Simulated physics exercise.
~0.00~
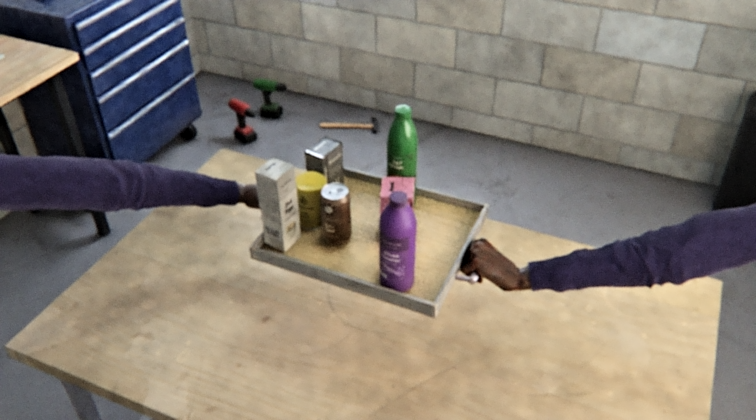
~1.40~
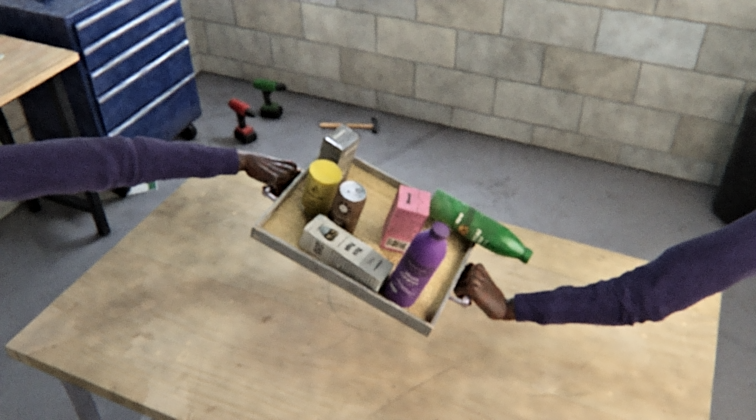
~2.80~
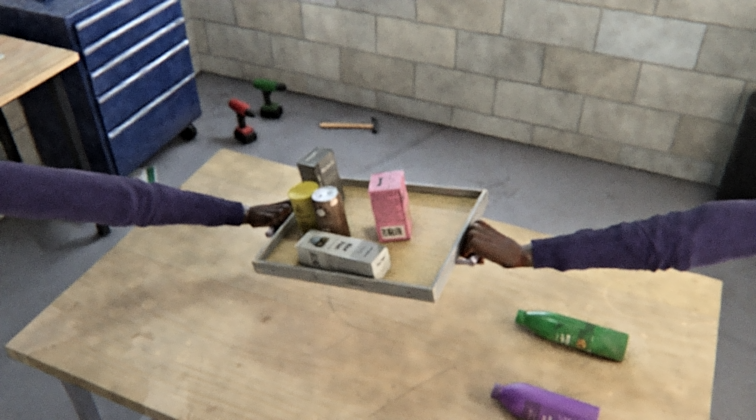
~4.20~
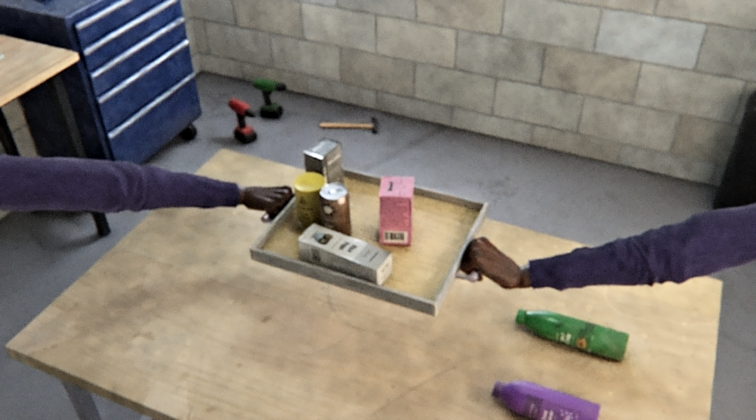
We see two hands tilt a tray of cartons, bottles and cans right edge down, toppling the white carton and sending the green and purple bottles onto the table, then tip it slightly left and level it, the bottles lying on the table and the other items still aboard.
